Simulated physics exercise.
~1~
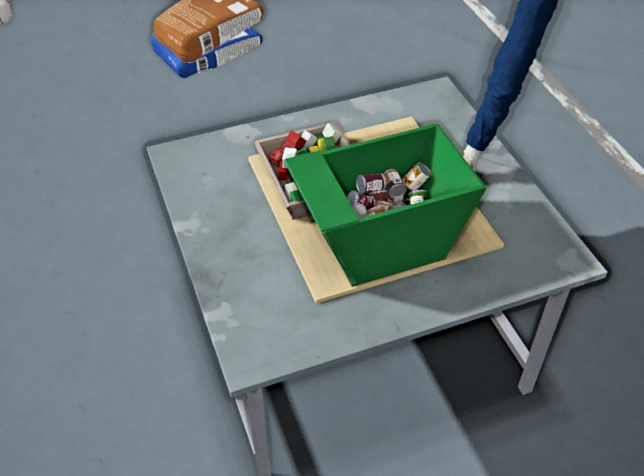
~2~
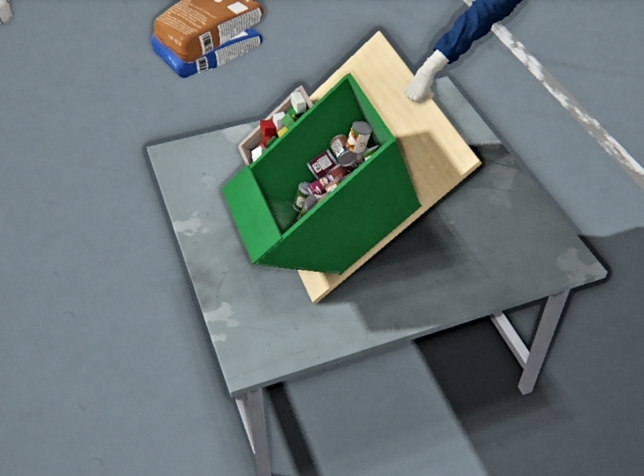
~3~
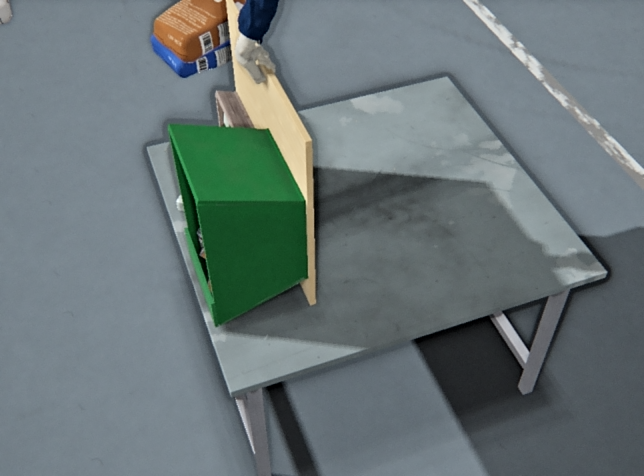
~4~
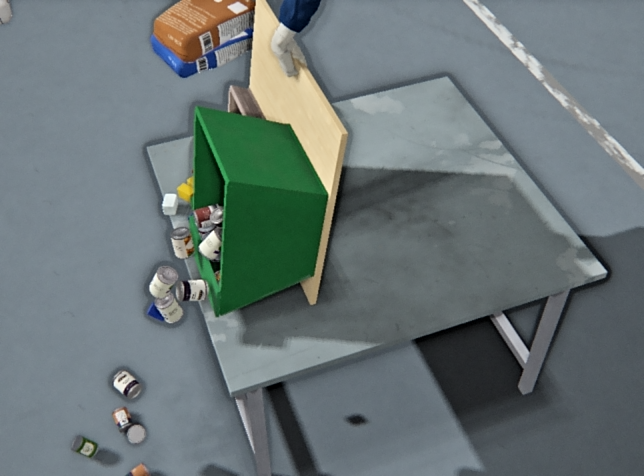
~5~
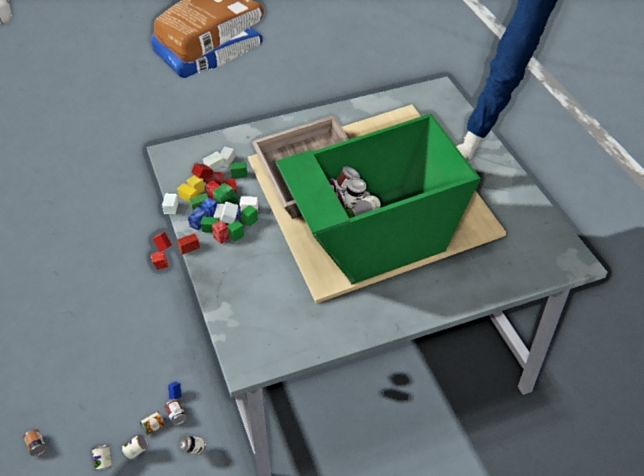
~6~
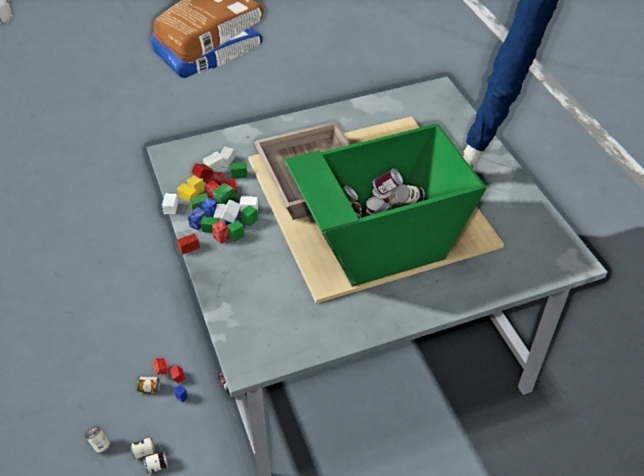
At first, a green container of small tins and a wooden container of coloured toy bricks sit on a board on a table, with a hand at the board's right edge. The hand tips the board up towards the left, and both containers tilt with it until the board stands upright. Bricks spill onto the table's left side, while tins tumble out and drop to the floor. The hand then lowers the board flat again. Finally, the wooden container is empty, the green one still holds many tins, and bricks and tins lie scattered.
